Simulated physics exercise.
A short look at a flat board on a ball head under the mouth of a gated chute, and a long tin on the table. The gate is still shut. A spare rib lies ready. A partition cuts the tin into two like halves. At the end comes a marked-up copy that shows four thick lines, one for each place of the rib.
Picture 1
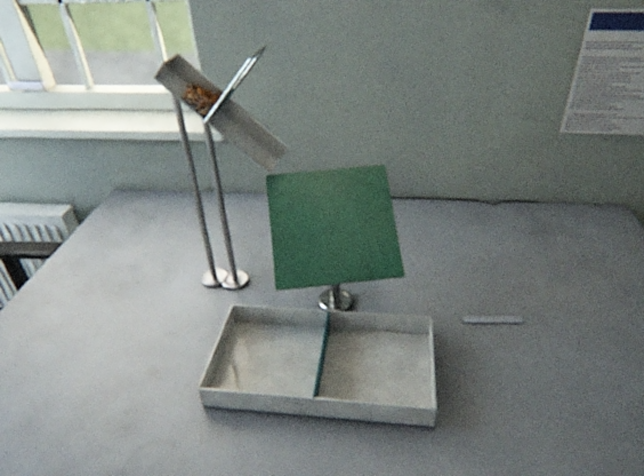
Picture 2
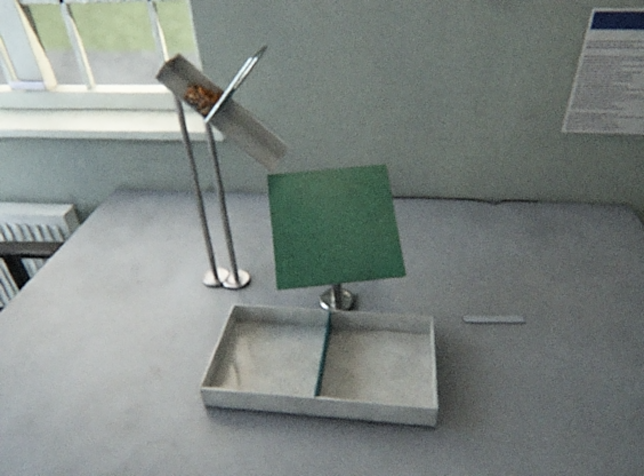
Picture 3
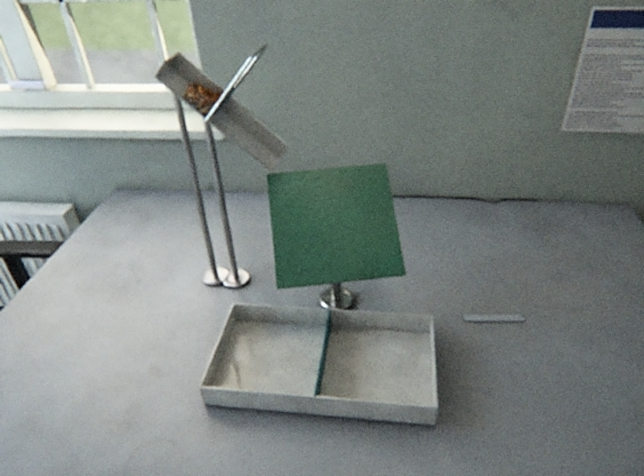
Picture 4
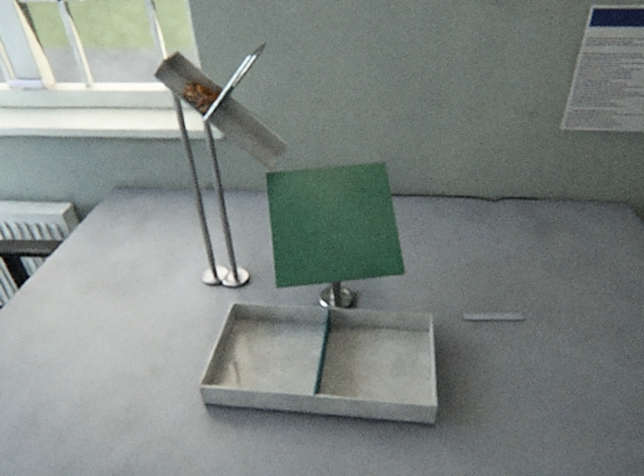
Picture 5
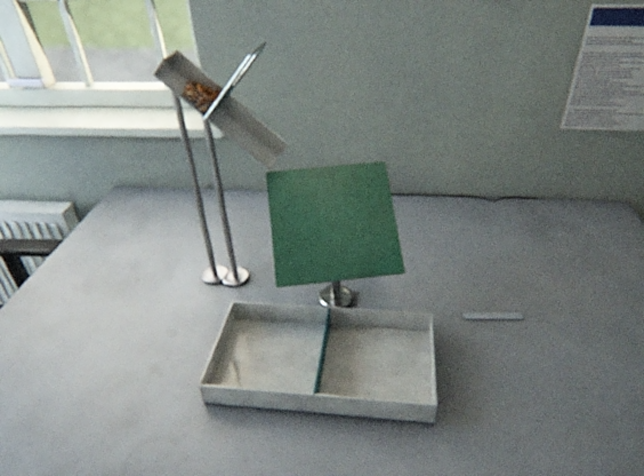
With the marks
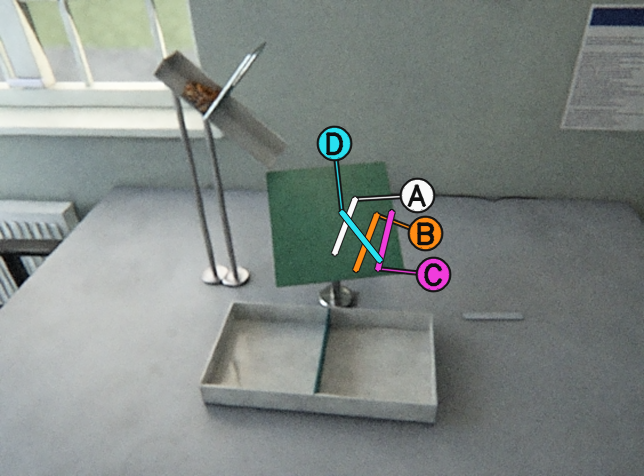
A tilted green board standing between a raised gated chute and a divided tray on a grey table, with nothing moving.
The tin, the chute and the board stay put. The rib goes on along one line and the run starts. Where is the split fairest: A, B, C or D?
Take A.
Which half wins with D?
The right half.
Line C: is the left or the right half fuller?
The right half.
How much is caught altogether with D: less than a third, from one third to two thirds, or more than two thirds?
More than two thirds.
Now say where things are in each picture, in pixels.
In the first frame, load behind the gate at (206, 102), roasted chickpeas; lip of the chute at (275, 167), sloping fairly steeply.
In the second frame, middle of the board at (334, 224), tilted fairly steeply; middle of its low edge at (342, 283); of its high edge at (327, 169).
In the third frame, front corners of the tin at (200, 387) and (437, 407); front end of its middle wall at (315, 396); gate still shut at (227, 96).
In the fourth frame, middle of the load at (206, 100); lip at (275, 165).
In the fifth frame, middle of the load at (205, 99); lip at (275, 164).
On the marked copy, line A from (355, 199) to (334, 252); line B from (376, 215) to (356, 269); line C from (391, 212) to (378, 268); line D from (341, 212) to (379, 260).
Choosing A, of what is caught, about half in the left half, about half in the right.
Choosing B, of what is caught, a small part in the left half, nearly all in the right.
Choosing C, of what is caught, a stray few in the left half, nearly all in the right.
Choosing D, of what is caught, a stray few in the left half, nearly all in the right.
